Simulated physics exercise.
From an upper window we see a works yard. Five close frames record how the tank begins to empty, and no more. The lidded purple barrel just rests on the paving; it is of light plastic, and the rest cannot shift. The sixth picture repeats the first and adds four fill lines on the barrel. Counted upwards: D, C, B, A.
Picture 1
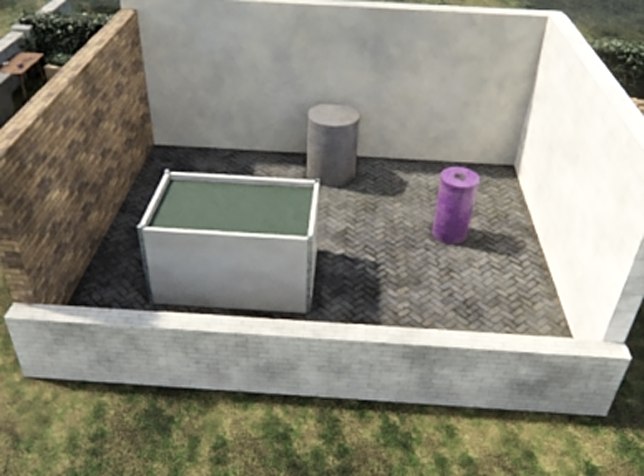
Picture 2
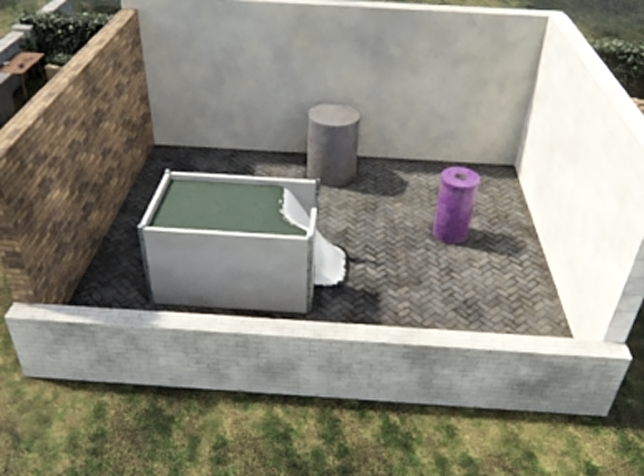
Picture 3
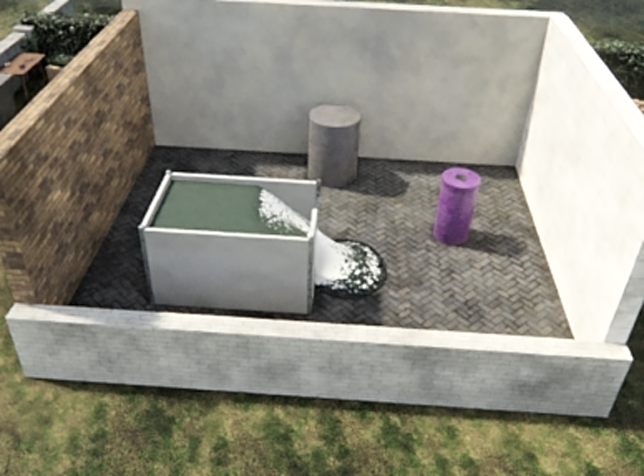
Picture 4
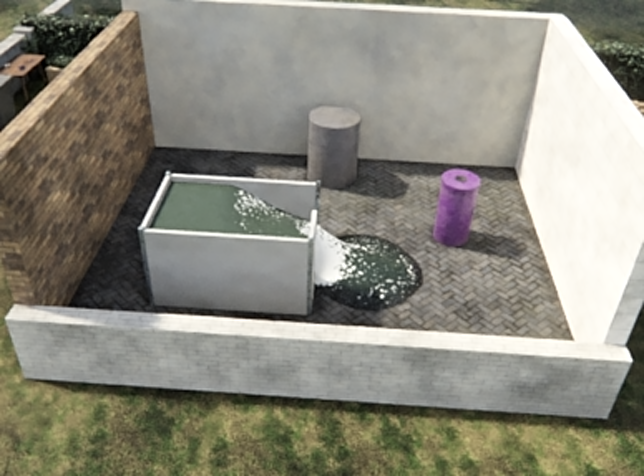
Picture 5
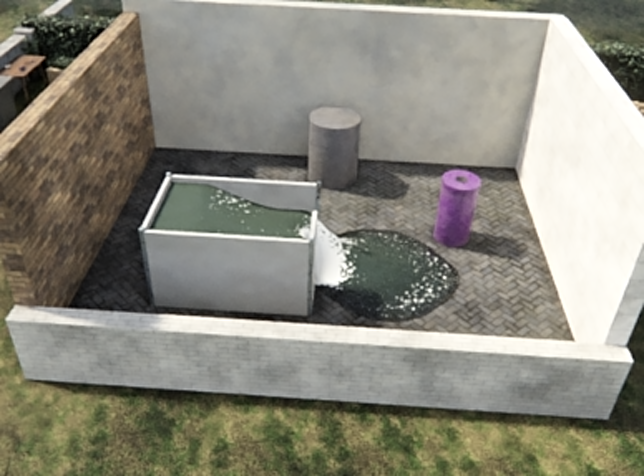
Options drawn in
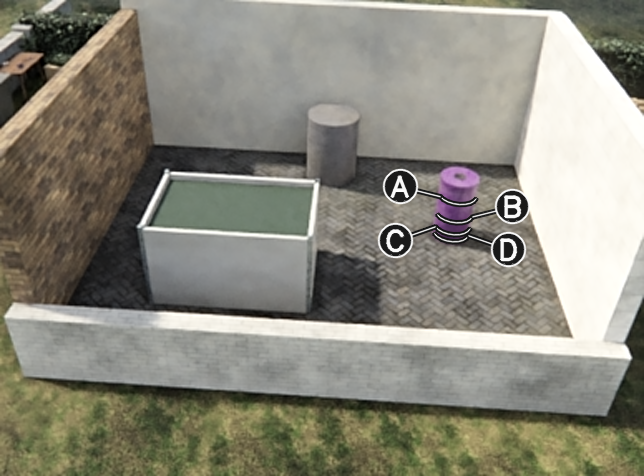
In the video, a walled, paved yard holds a tank of dark green water, a grey cylinder and a purple barrel. Water pours from the tank's right side, foaming white, and a dark puddle spreads rightward across the paving.
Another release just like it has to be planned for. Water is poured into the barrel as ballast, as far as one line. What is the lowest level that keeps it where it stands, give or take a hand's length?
Use level A.
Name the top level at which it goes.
That is level B.
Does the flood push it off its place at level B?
Yes, it does.
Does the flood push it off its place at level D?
Yes, that goes wrong.
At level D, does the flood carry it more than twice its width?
Yes.
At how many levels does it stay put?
One.
In white, A at (459, 204); B at (456, 222); C at (453, 234); D at (452, 241); from the bottom up D, C, B, A.
Choosing A, it does not move.
Choosing B, it is pushed about its own width away.
Choosing C, it is pushed about 3 times its own width away.
Choosing D, it is pushed about 4 times its own width away.
